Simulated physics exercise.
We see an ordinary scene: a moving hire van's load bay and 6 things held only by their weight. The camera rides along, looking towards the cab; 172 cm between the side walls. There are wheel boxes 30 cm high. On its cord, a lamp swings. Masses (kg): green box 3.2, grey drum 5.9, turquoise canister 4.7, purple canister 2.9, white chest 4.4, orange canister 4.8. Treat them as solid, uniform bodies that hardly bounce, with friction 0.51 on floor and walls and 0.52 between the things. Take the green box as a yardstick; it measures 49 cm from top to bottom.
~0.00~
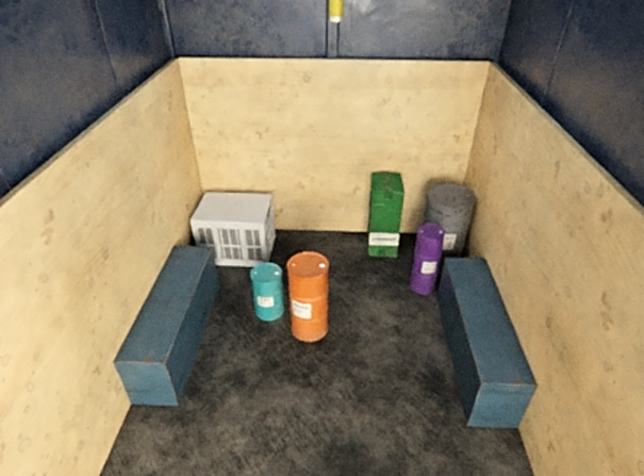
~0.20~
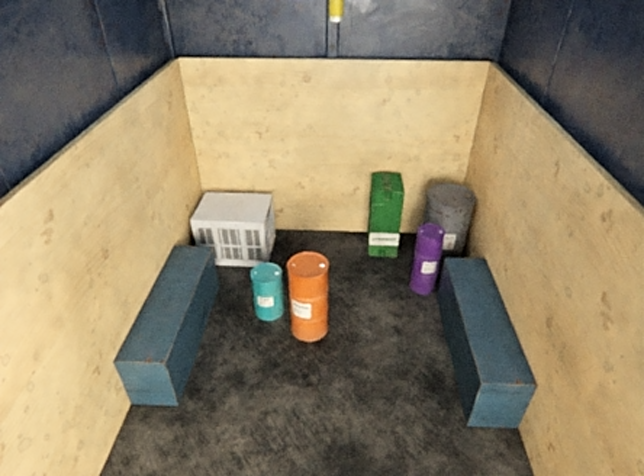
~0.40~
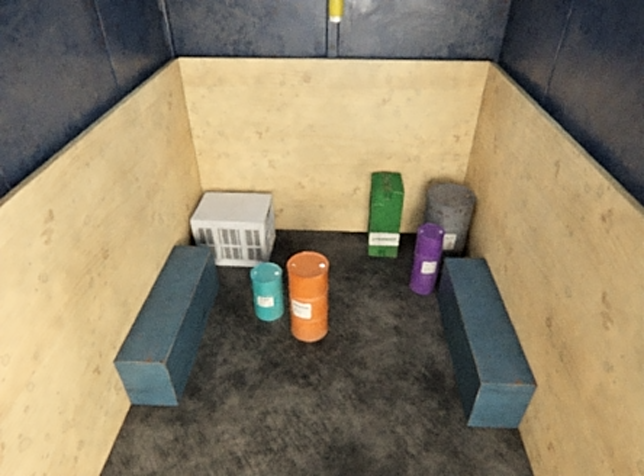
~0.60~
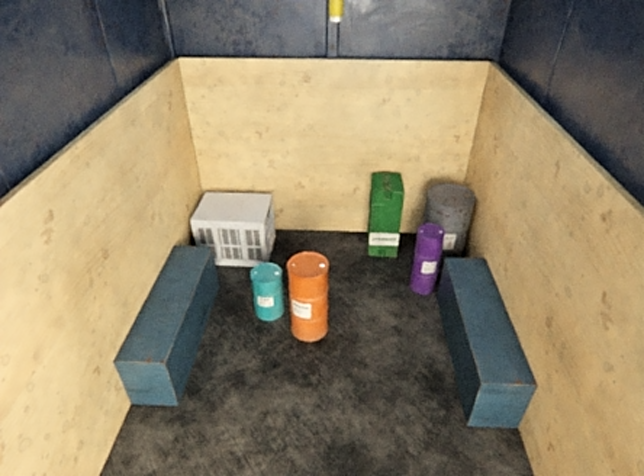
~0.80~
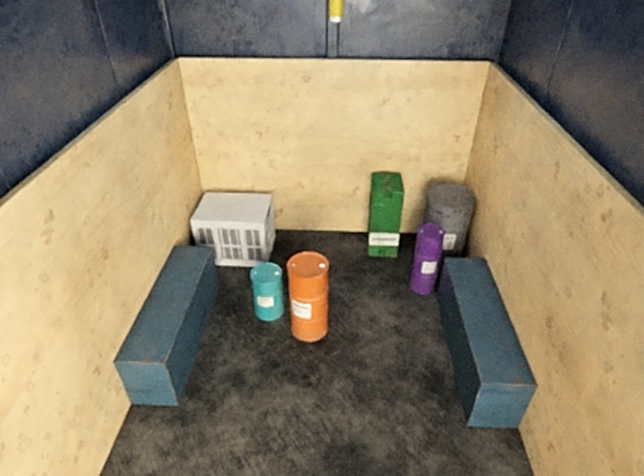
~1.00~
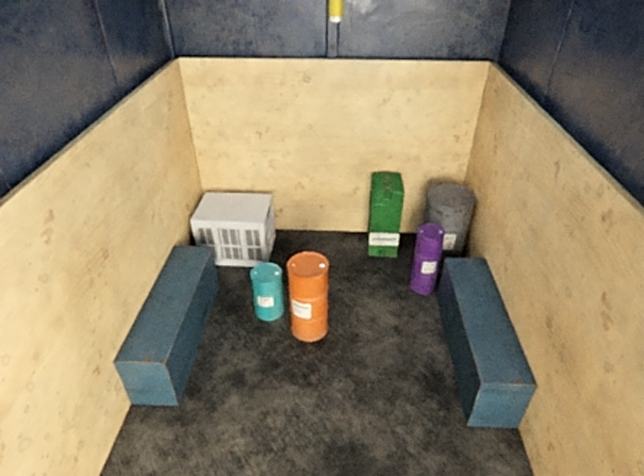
In this clip, a green box, a grey drum, purple, turquoise and orange canisters and a white chest stand between two blue wheel boxes in a wood-lined cargo space, and nothing visibly moves.
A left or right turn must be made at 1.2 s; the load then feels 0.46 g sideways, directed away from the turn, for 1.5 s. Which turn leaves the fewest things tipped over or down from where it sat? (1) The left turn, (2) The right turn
The answer is 1.
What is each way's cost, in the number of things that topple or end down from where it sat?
With a left turn it's 1; with a right turn it's 3.
Turning left. Around 1.90 s, push 0.46 g right; green box at 16° to upright near (397, 213); purple canister at 33° to upright.
Around 2.80 s, smooth; green box at 14° to upright near (398, 213); orange canister at 66° to upright; purple canister at 32° to upright.
Around 3.20 s, smooth; green box at 7° to upright near (383, 213); orange canister on its side; purple canister at 32° to upright.
Finally (4.5 s), on their side or leaning hard in the load bay, orange canister; the other 5 still in place (within 15 cm). In the last view, green box near (388, 214), grey drum near (447, 229).
Turning right instead, green box, purple canister and orange canister tipped over or down from where it sat, 3 of 6 in all.
